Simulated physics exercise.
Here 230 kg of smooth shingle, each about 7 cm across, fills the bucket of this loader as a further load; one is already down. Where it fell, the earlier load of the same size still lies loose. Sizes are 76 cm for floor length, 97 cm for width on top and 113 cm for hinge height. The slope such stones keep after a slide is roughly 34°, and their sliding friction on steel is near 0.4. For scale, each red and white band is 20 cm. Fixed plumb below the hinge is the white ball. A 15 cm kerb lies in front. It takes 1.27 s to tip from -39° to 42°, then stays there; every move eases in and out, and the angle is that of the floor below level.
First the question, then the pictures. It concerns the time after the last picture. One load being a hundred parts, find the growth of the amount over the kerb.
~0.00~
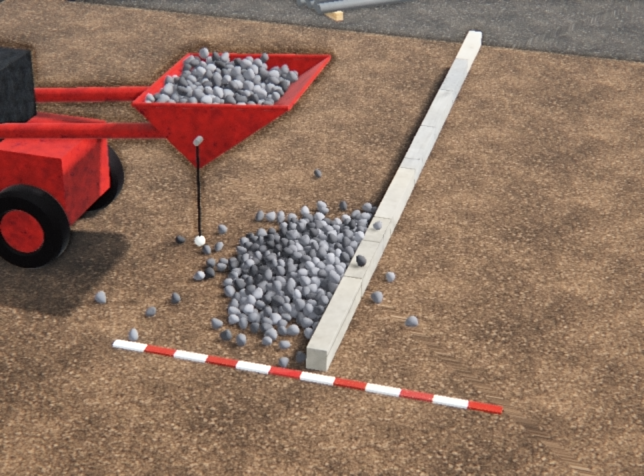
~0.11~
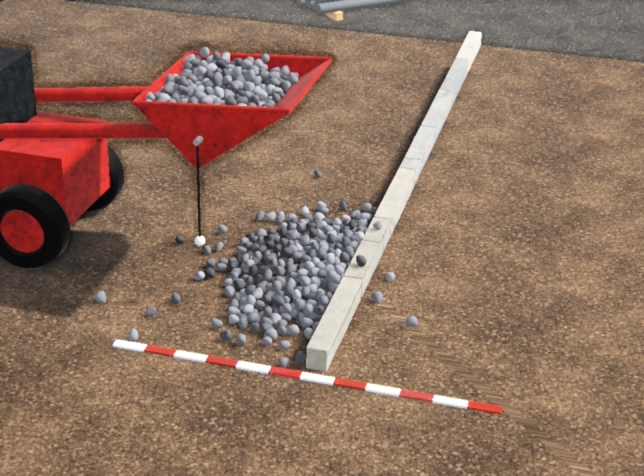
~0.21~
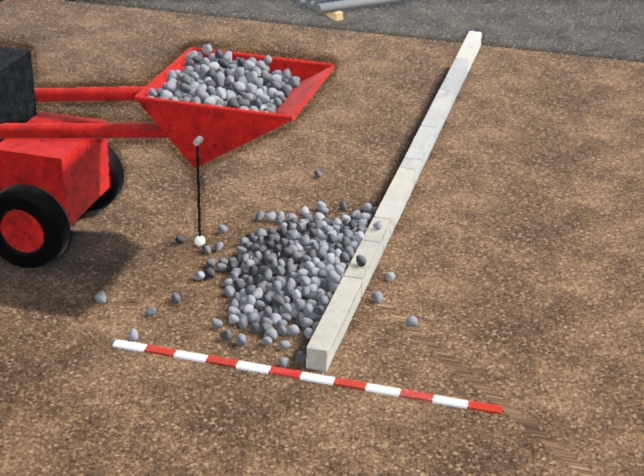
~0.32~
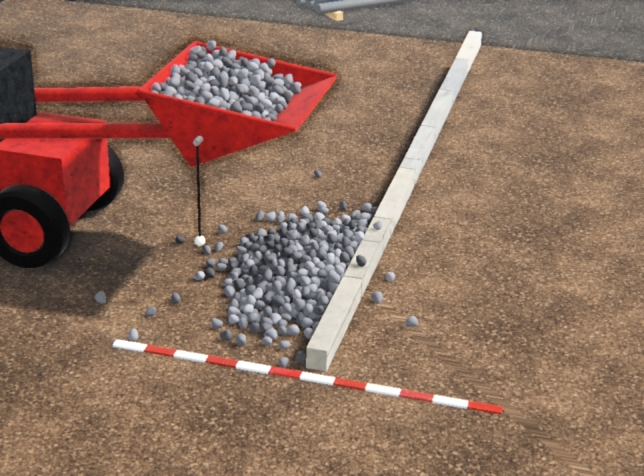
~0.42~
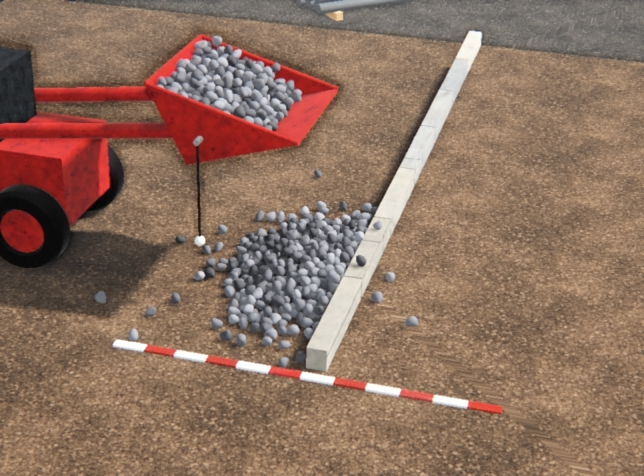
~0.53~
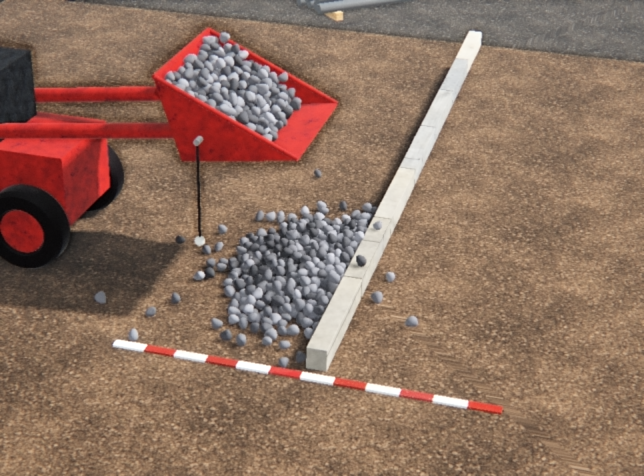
A growth of about 25 parts in a hundred.
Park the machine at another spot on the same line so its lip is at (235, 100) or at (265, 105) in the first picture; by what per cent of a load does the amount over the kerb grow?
First some 0, then 10 per cent.
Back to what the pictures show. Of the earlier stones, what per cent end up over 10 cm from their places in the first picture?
I'd say roughly 10 per cent of them.
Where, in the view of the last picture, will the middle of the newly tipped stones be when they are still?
Roughly pixel (332, 258) in the last view.
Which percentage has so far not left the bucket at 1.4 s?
About 35 per cent.
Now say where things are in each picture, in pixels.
The first frame shows lip at (289, 108), floor tilted -39°, highest stones at (241, 63). The earlier load is highest near (310, 244), 20 cm above ground level, 99 % on this side of the kerb, 1 % over the kerb.
In the second frame, the bucket is at -37°, its lip at (290, 111); the top of the load is at (229, 62); the stones move at 0.1 m/s on average.
In the third frame, the bucket is at -33°, its lip at (293, 118); the top of the load is at (219, 60); the stones move at 0.2 m/s on average.
The fourth frame shows lip at (296, 130), floor tilted -26°, highest stones at (206, 57); the stones move at 0.2 m/s on average.
In the fifth frame, the bucket is at -18°, its lip at (298, 144); the top of the load is at (207, 52); the stones move at 0.3 m/s on average.
The sixth frame shows lip at (297, 159), floor tilted -8°, highest stones at (208, 49); the stones move at 0.3 m/s on average.
After 0.9 s the floor is at 29°; in per cent of one load, 100 in the bucket, 100 on this side of the kerb, 1 over the kerb; the foremost stones are at (372, 266).
After 1.4 s the floor is at 42°; in per cent of one load, 34 in the bucket, 165 on this side of the kerb, 1 over the kerb; the foremost stones are at (378, 269).
After 1.7 s the floor is at 42°; in per cent of one load, 0 in the bucket, 186 on this side of the kerb, 14 over the kerb; the foremost stones are at (445, 279).
After 4.2 s the floor is at 42°; in per cent of one load, 0 in the bucket, 174 on this side of the kerb, 26 over the kerb; the foremost stones are at (548, 282). Net gain over the kerb, 25.
